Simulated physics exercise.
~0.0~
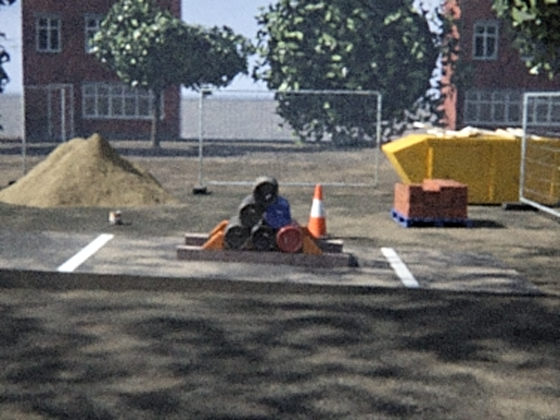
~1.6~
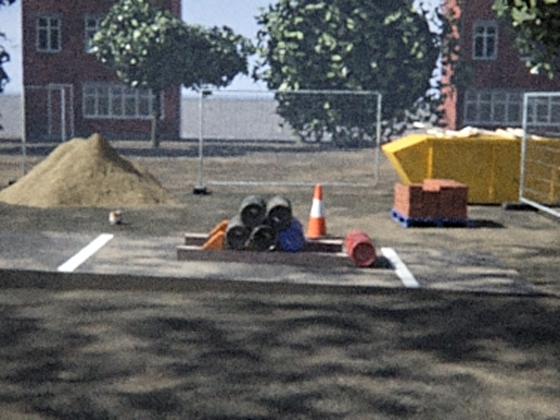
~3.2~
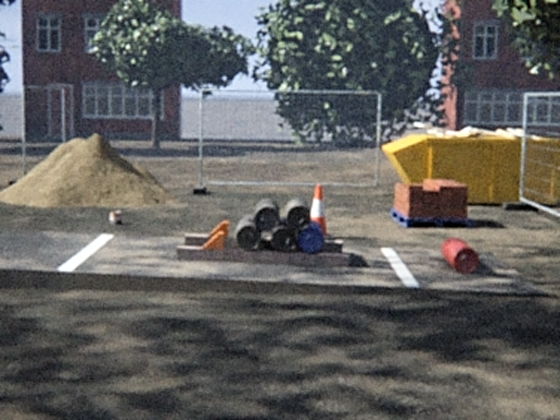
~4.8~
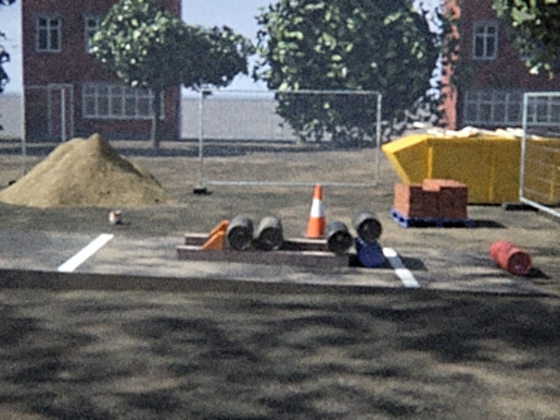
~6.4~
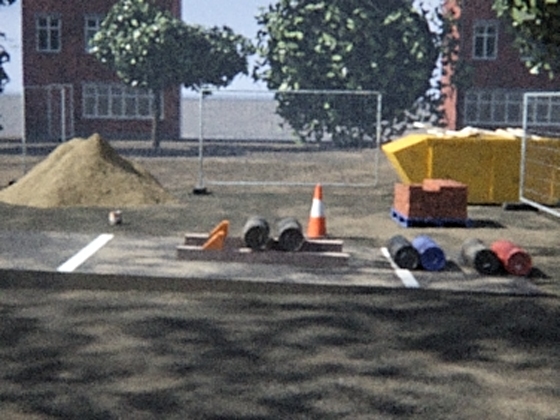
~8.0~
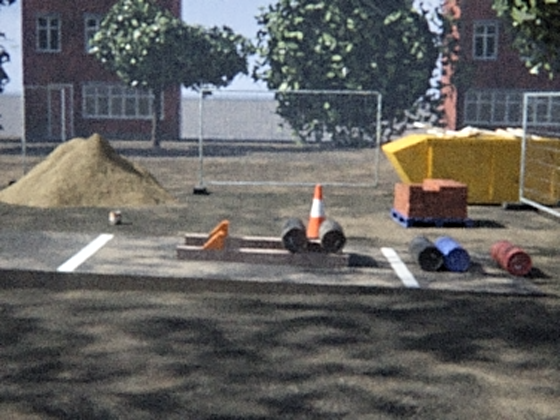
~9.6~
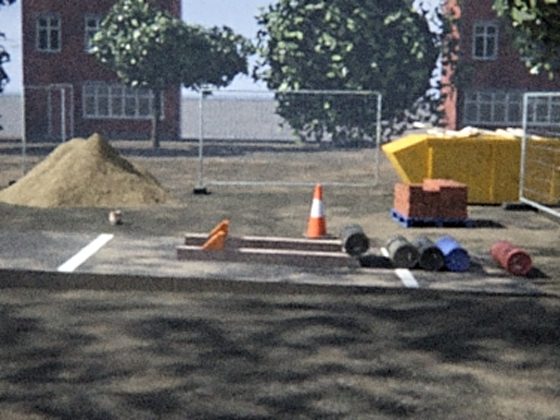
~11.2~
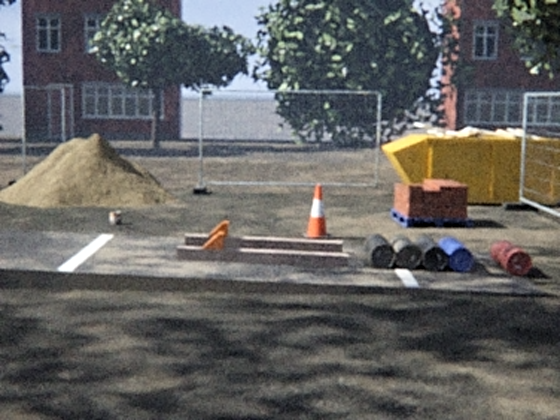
The clip opens on a small stack of dark, blue and red cylinders resting on low beams between orange wedges, with a traffic cone, a sand heap and a yellow skip behind. The right wedge is gone as the red cylinder rolls off to the right, and the blue one drops into the bottom row. Red crosses the right white line while the rest spread out. Blue follows off the beams and over the line, along with dark ones. The last dark pair rolls right and leaves the beams. Finally, red lies farthest right, with blue and the dark cylinders bunched to its left.
